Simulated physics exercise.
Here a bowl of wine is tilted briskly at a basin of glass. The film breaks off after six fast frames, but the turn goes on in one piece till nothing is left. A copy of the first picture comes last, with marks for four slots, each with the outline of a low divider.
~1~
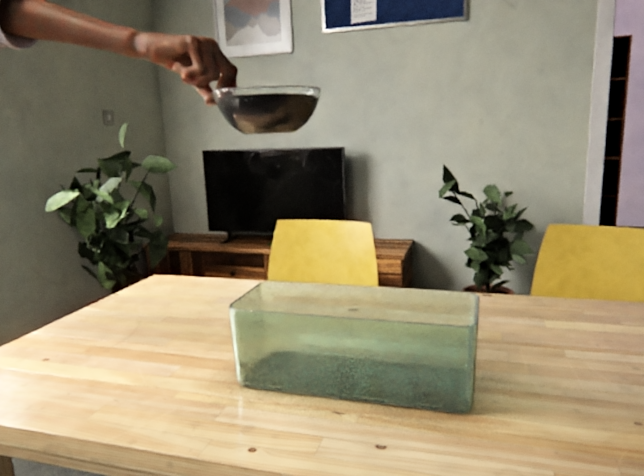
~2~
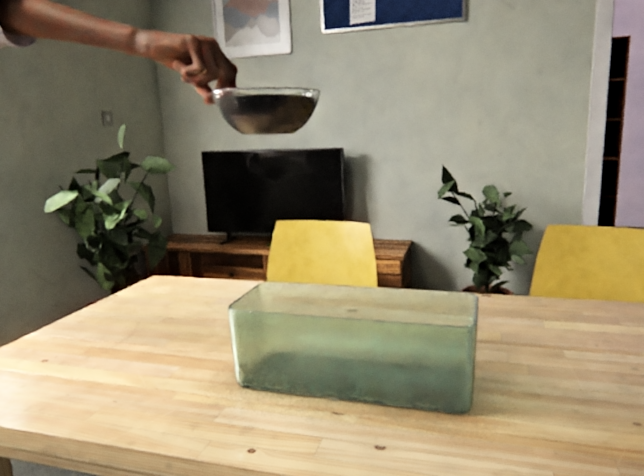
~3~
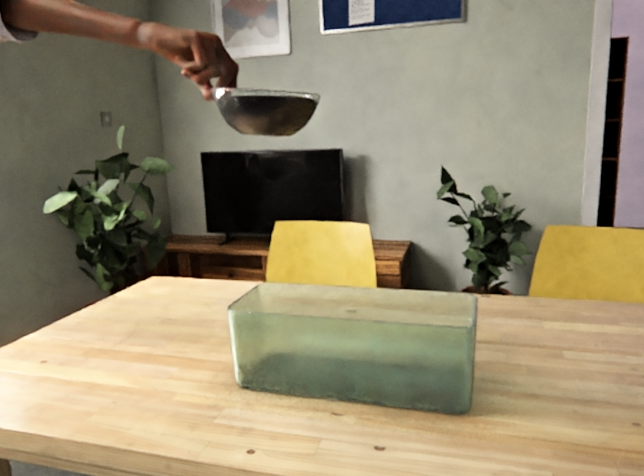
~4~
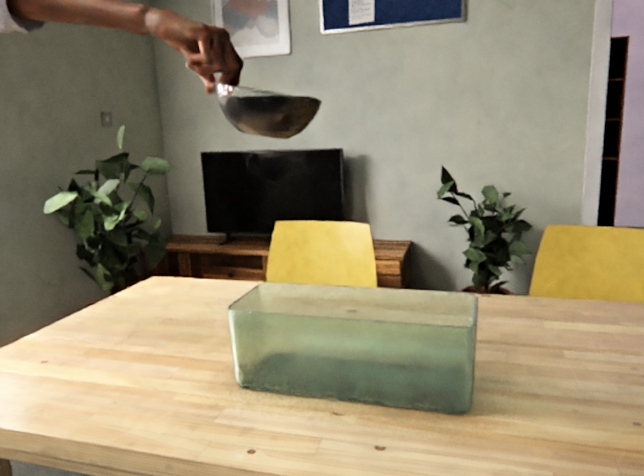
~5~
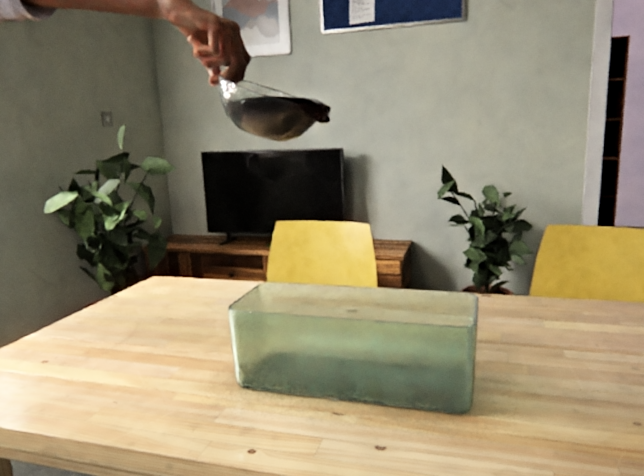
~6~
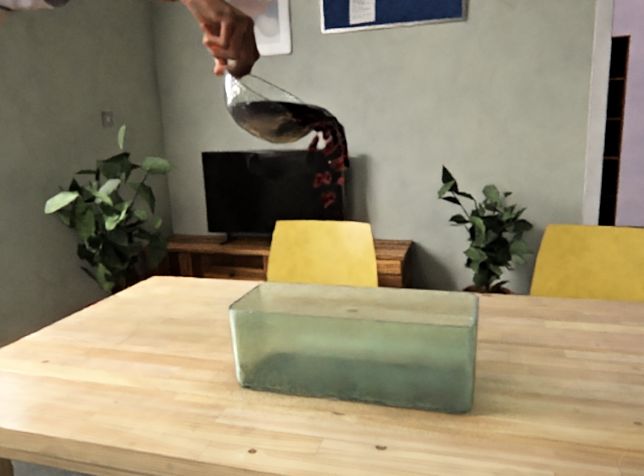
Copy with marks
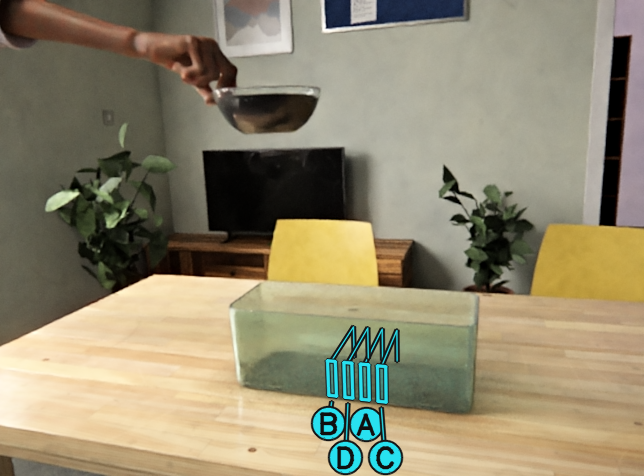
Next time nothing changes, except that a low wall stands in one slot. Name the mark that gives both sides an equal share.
I would pick position C.
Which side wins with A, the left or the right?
More ends on the right.
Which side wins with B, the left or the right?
The right side.
In cyan, A at (364, 405); B at (331, 401); C at (381, 408); D at (347, 403).
With A, about 26 % ends left of the wall and 71 % right of it.
With B, about 8 % ends left of the wall and 89 % right of it; 3 % is lost outside.
With C, about 47 % ends left of the wall and 50 % right of it; 3 % is lost outside.
With D, about 14 % ends left of the wall and 83 % right of it.
